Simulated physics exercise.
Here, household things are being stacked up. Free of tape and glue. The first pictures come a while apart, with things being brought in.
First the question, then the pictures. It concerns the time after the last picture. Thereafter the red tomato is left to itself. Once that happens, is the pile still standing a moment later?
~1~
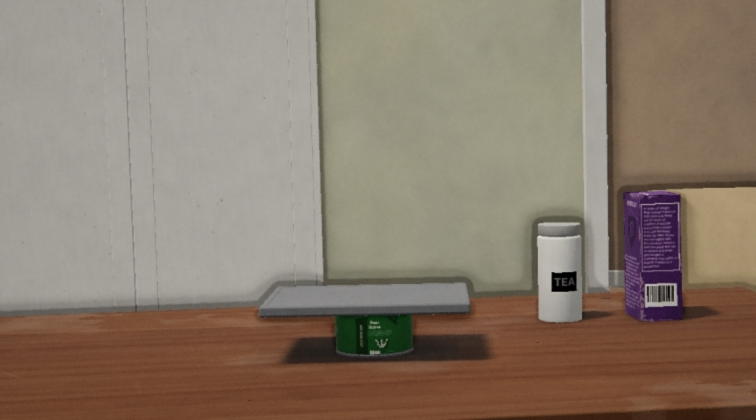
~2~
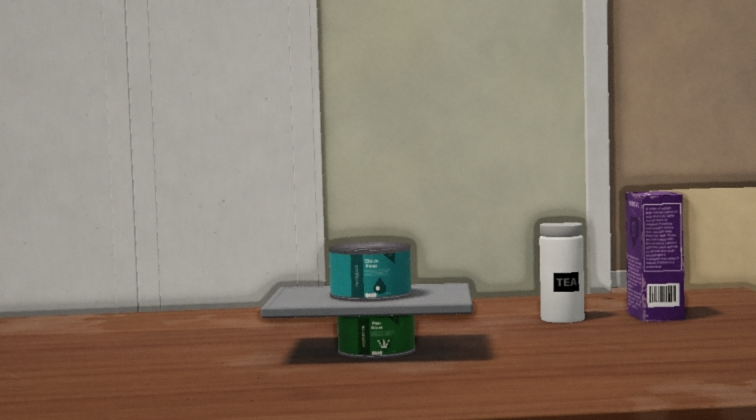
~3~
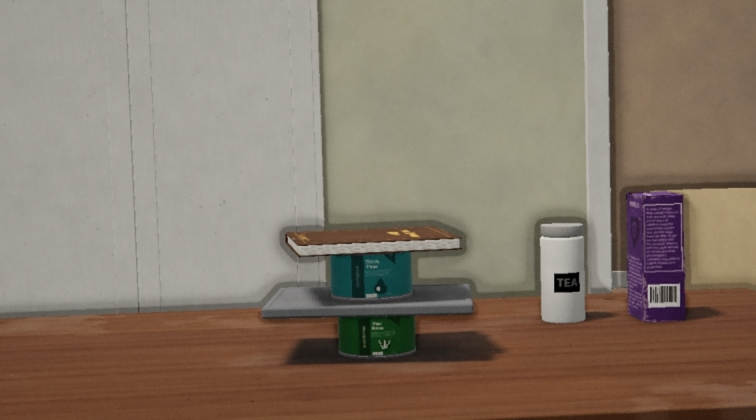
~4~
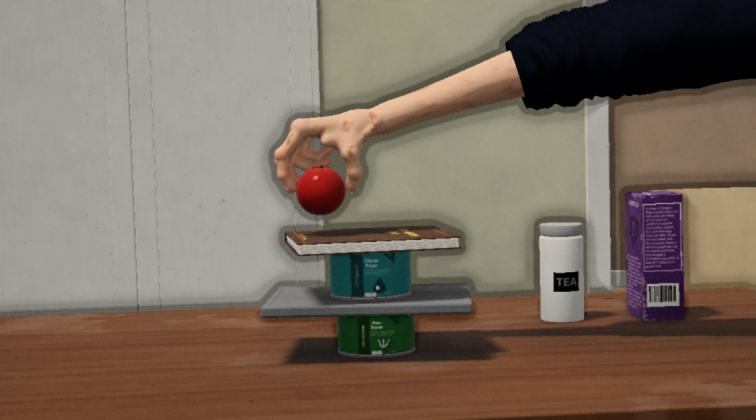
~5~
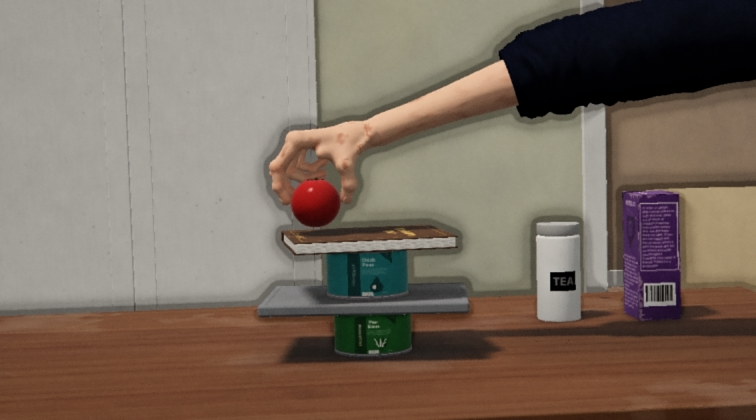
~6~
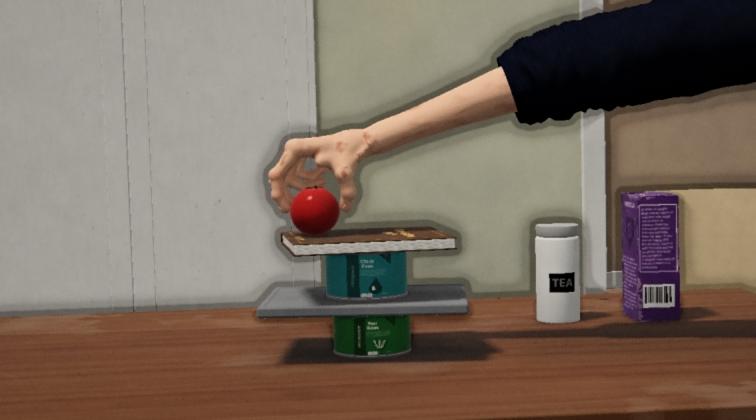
The pile survives.
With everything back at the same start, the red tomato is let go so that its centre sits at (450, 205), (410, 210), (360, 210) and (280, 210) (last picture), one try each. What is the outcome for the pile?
In the first case the pile topples, in the second it remains standing, in the third it remains standing and in the fourth it topples.
Then, 0.40 s on from there, things are still on the move.
Then, 1.20 s on from there, no change.
Then, 1.90 s on from there, red tomato resting near (312, 212).
In the end, all 7 unmoved. At the end, from the last picture's camera, red tomato near (310, 212). The pile stays up.
